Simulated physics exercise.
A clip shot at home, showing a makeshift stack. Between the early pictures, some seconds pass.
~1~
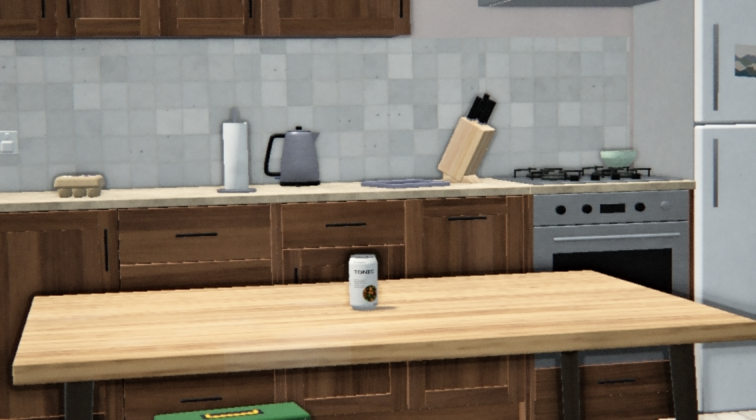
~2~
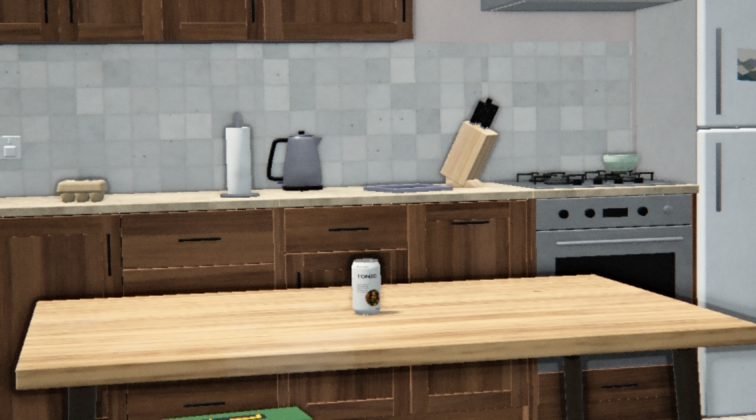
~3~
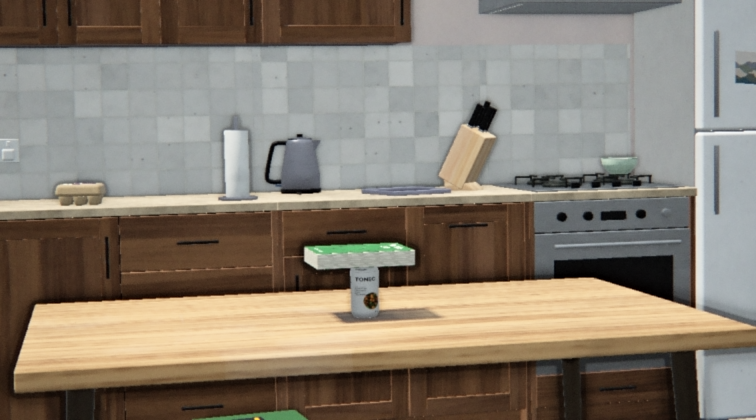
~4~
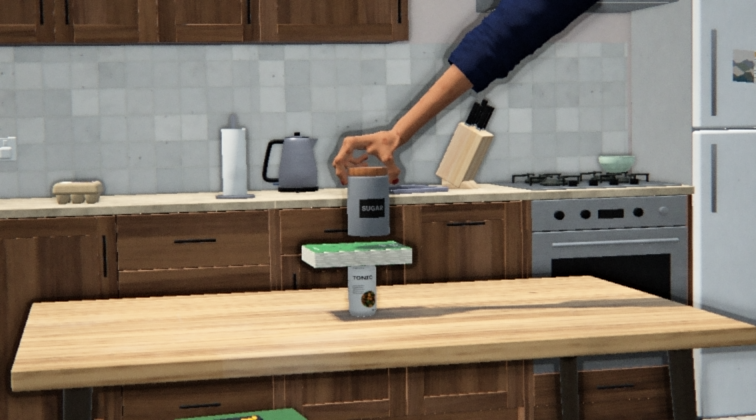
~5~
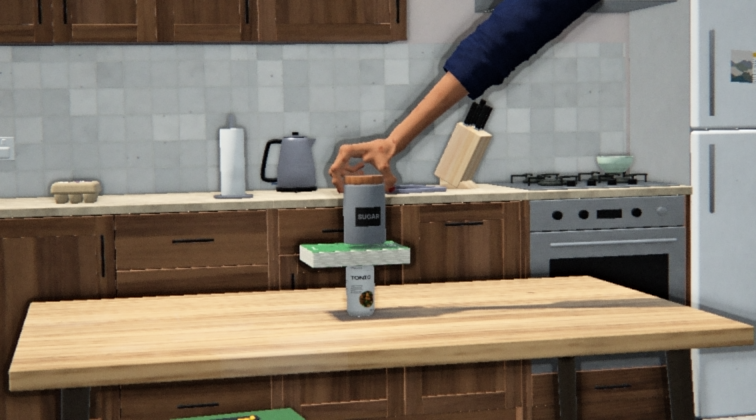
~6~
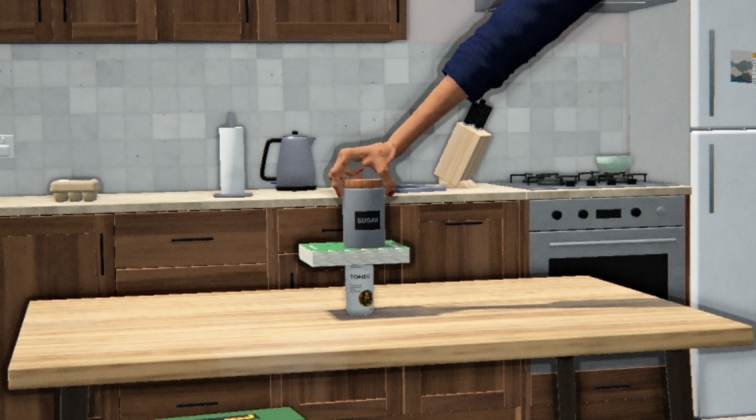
In a kitchen, a white can stood alone on a wooden table, then a green book lay across its top, and a hand lowered a grey sugar jar onto the book.
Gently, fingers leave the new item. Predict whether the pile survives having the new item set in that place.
I'd say it stands firm, no trouble.
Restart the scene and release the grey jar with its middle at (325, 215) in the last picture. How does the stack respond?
Topples.
Then, 0.20 s on from there, no change.
Then, 0.50 s on from there, grey jar resting near (364, 213).
In the end, all 3 unmoved. At the end, from the last picture's camera, grey jar near (364, 213). The stack keeps its balance.
